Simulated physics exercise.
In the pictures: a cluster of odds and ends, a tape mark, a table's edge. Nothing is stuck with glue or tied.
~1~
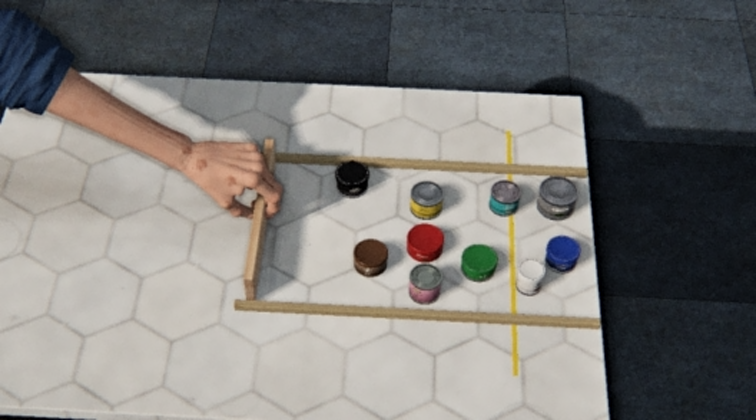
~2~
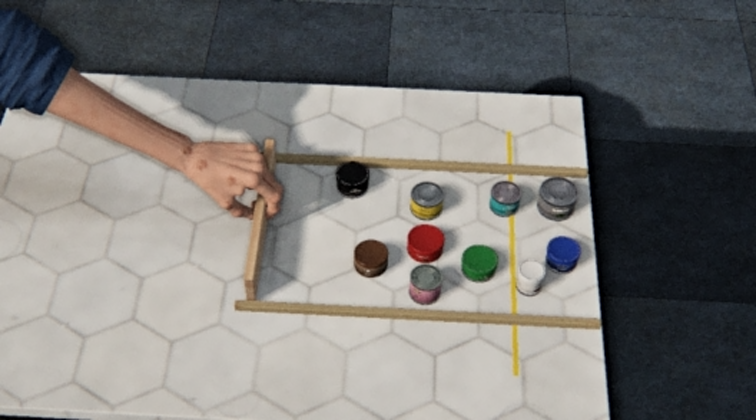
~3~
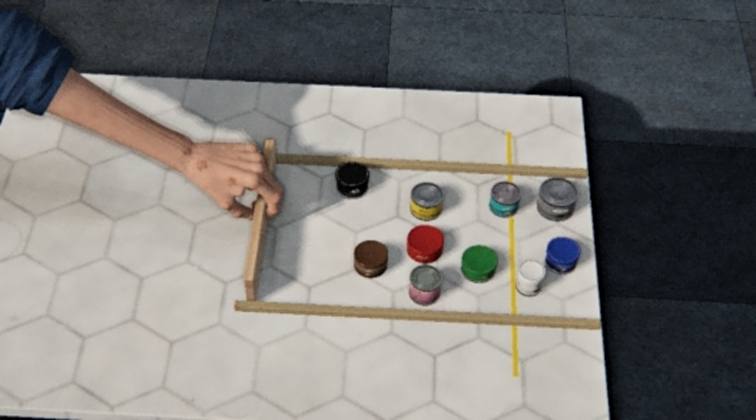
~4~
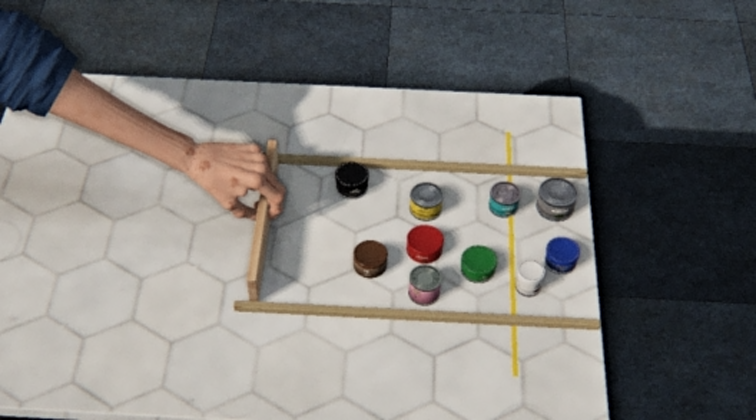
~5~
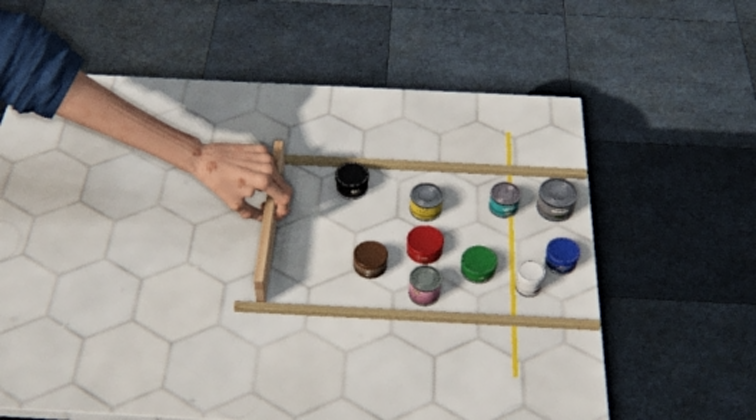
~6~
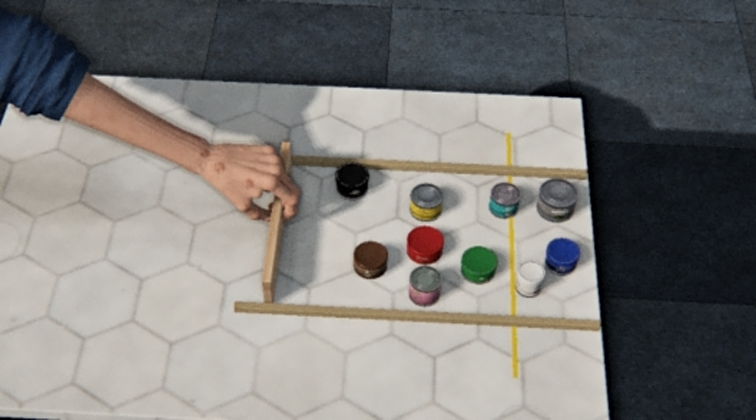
We see a hand holding a wooden board between two rails on a tiled tabletop, at first almost still, then sliding it slightly right toward a group of colourful small tins and tubs, which stay in place around a yellow line.
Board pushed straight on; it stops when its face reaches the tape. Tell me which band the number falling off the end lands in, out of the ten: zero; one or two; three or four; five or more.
I reckon the number that spills over the end lands at zero.
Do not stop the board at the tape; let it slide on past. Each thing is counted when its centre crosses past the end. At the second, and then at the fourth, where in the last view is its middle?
About (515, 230), then about (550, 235).
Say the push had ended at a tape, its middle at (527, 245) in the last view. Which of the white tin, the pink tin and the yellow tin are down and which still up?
White tin stays put, pink tin stays put, yellow tin stays put.
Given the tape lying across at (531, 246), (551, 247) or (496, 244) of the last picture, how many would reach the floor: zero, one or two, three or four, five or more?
First one to two, next 3 or 4, finally no fall at all.
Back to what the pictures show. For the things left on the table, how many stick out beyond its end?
Counting them gives 2.
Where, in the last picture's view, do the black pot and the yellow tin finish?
Roughly at (527, 185) and at (528, 211), in that order.
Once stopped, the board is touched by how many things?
That comes to 5.
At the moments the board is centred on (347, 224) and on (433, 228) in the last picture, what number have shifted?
At that stage 1; at the next, 6.
Soon after, none off yet; blue tin at rest near (562, 257); grey tin at rest near (557, 201); white tin at rest near (530, 279).
Then, none off yet; blue tin at rest near (564, 256); grey tin at rest near (557, 201); white tin moved about its own width near (545, 286).
At rest, the number that fall off is zero.
